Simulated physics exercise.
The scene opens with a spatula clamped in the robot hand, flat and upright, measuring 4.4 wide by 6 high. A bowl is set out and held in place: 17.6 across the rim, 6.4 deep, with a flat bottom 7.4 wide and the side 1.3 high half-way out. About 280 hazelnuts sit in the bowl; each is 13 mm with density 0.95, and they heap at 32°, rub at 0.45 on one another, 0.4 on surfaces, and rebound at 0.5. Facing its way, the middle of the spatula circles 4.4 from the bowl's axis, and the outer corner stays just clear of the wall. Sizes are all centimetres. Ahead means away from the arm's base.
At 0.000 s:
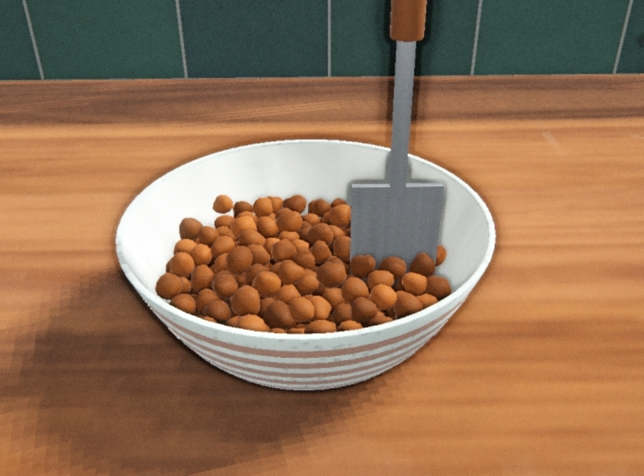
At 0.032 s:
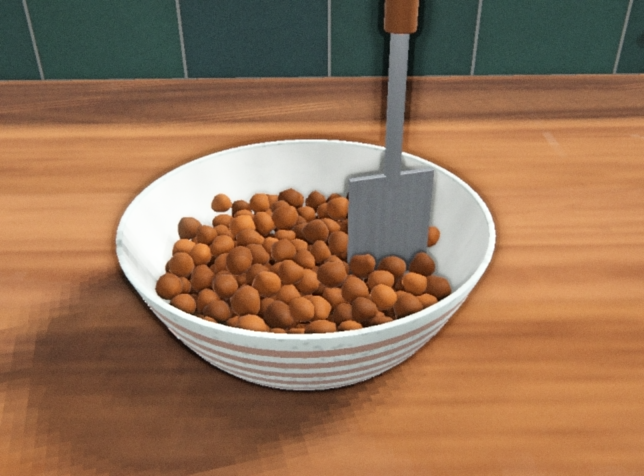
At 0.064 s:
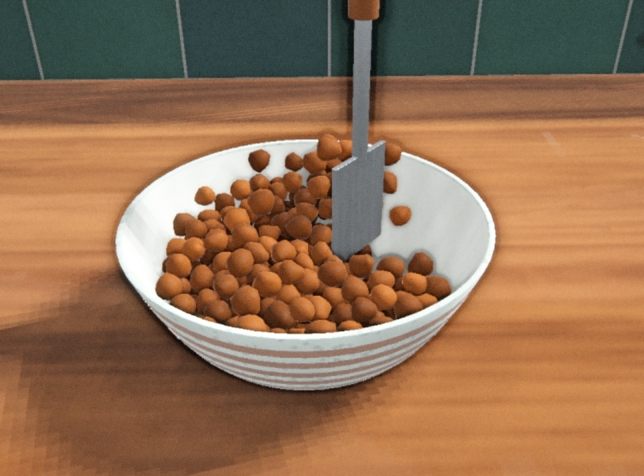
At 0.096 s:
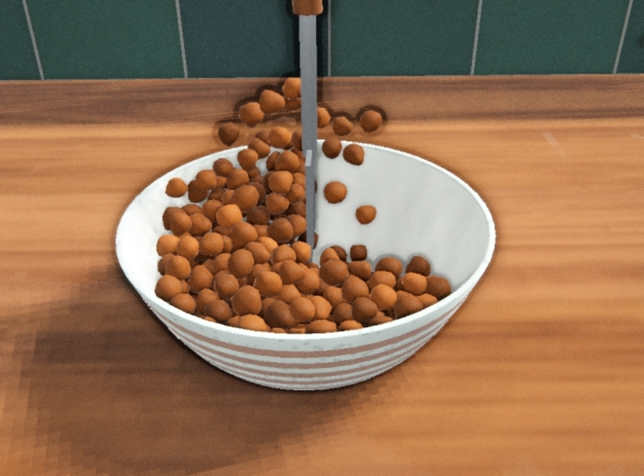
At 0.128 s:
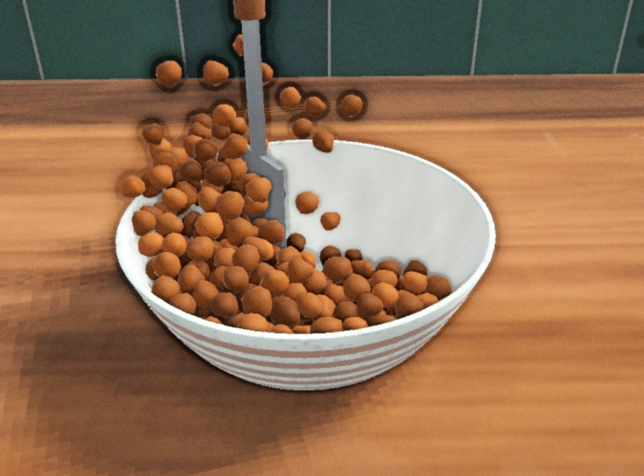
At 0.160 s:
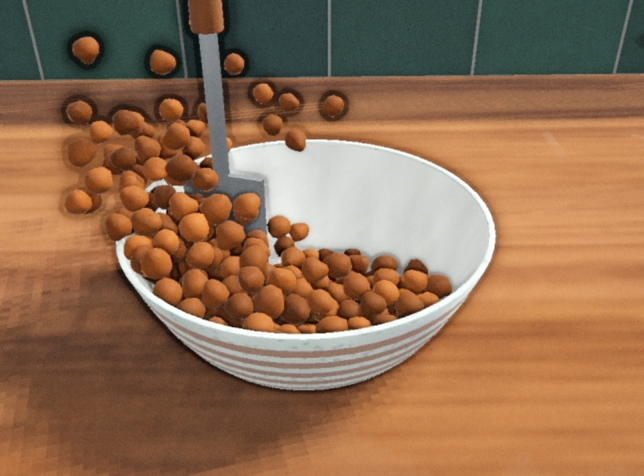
Brown hazelnuts flew up and out over the left rim of a striped white bowl as a metal spatula with a wooden handle, barely moving at first, swept leftward through the heap while turning.
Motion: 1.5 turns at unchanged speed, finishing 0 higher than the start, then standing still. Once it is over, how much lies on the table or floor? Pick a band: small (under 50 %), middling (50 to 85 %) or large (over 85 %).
Middling.
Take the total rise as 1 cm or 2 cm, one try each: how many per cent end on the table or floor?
55 % and 45 %.
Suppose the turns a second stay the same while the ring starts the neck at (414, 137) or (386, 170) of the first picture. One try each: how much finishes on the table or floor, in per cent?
Roughly 50 and 55 per cent.
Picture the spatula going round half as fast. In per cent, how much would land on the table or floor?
Then roughly 30 per cent.
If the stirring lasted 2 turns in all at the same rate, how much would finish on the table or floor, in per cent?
In that case some 65 per cent.
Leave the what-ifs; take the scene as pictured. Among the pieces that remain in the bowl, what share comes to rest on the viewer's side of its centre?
Some 55 per cent.
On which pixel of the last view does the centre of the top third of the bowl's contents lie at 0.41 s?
Centre, approx.: (298, 169).
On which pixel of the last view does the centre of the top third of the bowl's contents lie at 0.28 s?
That third sits centred at about (414, 259).
After 0.28 s, 303° round, highest piece 12 above the table; 187 in the bowl, 18 on the table or floor, 73 in flight or on the tool.
After 0.41 s, 86° round, highest piece 11 above the table; 145 in the bowl, 89 on the table or floor, 44 in flight or on the tool.
After 0.67 s, 180° round, highest piece 5 above the table; 165 on the table or floor, 111 in the bowl, 2 in flight or on the tool.
After 1.37 s, 180° round, highest piece 4 above the table; 167 on the table or floor, 111 in the bowl.
In the end, 167 on the table or floor, 111 in the bowl. That is 60 % on the table or floor.
